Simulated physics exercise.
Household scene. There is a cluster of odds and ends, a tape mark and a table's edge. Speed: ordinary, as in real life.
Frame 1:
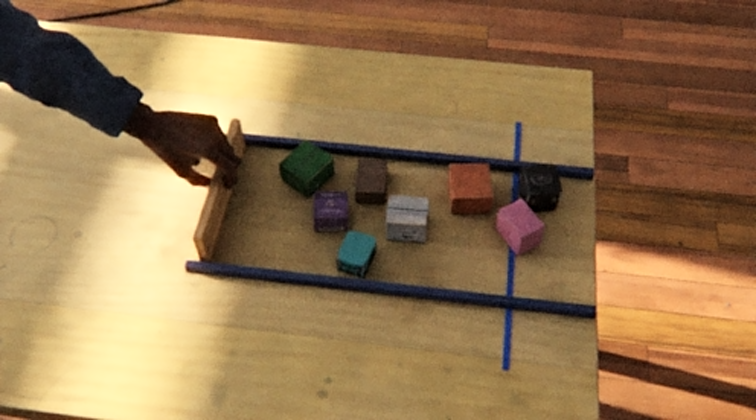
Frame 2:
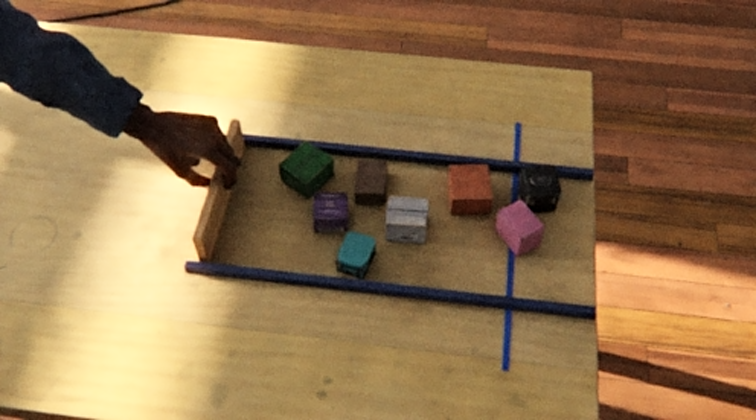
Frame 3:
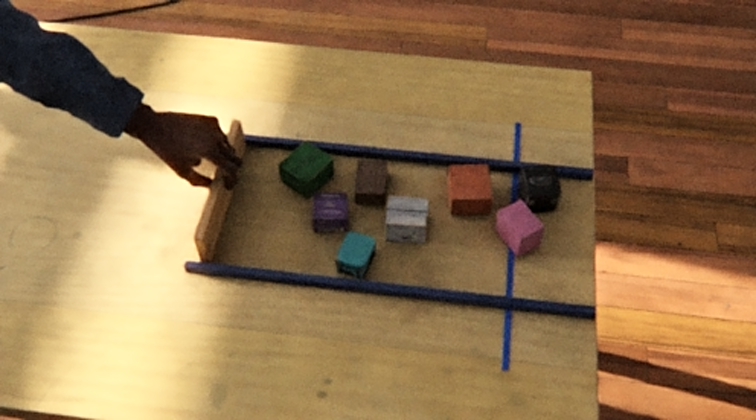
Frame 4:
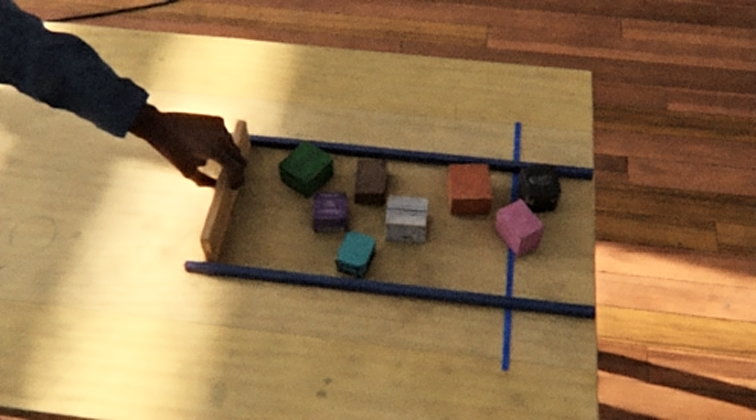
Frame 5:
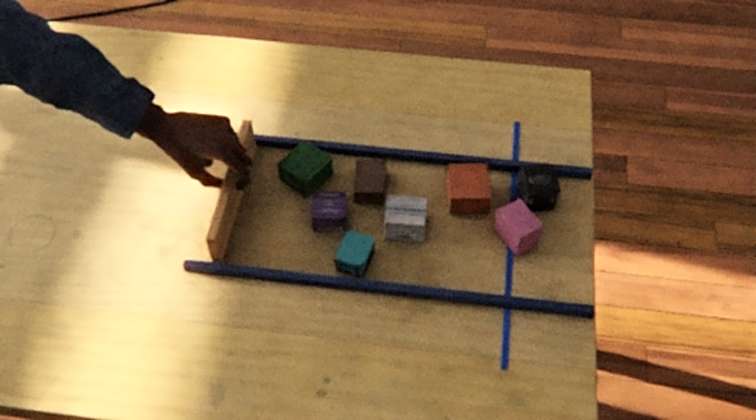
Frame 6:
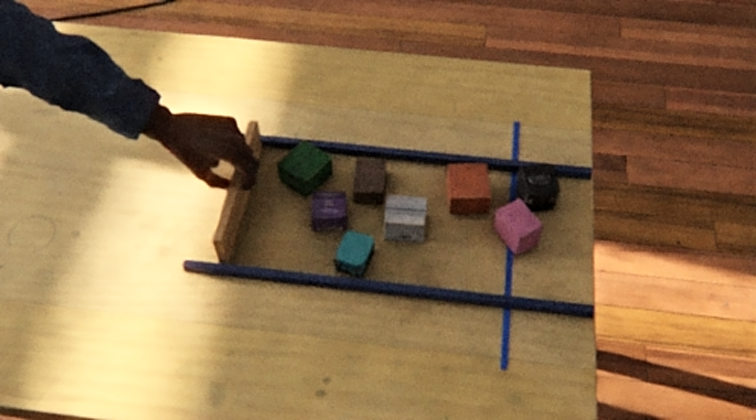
To begin with, a hand holds a wooden board upright at the left end of a lane between two dark rails, with eight coloured blocks scattered toward a blue tape line. The hand then slides the board slightly right, nearer the green block, while the blocks stay practically still.
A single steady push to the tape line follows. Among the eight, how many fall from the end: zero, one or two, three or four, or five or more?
Count them up and three or four have fallen.
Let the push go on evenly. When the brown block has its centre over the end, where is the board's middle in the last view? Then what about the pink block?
The brown block puts it at (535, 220), the pink block at (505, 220).
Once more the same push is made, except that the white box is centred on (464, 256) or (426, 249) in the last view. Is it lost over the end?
Taking the places in order, it sits tight; it sits tight.
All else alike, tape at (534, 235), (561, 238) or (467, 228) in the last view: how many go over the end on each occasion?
The counts: 3, 5 and 1.
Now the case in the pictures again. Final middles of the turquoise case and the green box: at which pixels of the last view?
Middles: Around (524, 272) and around (533, 187).
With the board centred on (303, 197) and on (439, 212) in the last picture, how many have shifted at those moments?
Up to then 1, and up to the other point 8.
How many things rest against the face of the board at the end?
I count 3 of them.
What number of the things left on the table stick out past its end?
Tally: 0.
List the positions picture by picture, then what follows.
In the first picture, black case (539, 188); pink block (520, 227); orange block (470, 189); board (221, 189); tape (513, 233).
In the second picture, pink block (519, 228); board (220, 189).
In the third picture, orange block (470, 189); white box (407, 220).
In the fourth picture, black case (539, 188); turquoise case (356, 255).
In the fifth picture, pink block (518, 227); brown block (370, 181).
In the sixth picture, black case (537, 188); pink block (518, 227); orange block (468, 188); board (239, 190); tape (511, 232).
Soon after, none off yet; black case at rest near (537, 188); pink block at rest near (518, 227); orange block at rest near (468, 188).
After that, none off yet; black case at rest near (537, 188); pink block at rest near (518, 227); orange block displaced a little near (490, 192).
And then, none off yet; black case displaced well along near (598, 195); pink block displaced about its own width near (558, 235); orange block displaced well along near (560, 199).
In the end, the number that fall off is three or four; gone, orange block, pink block and black case.
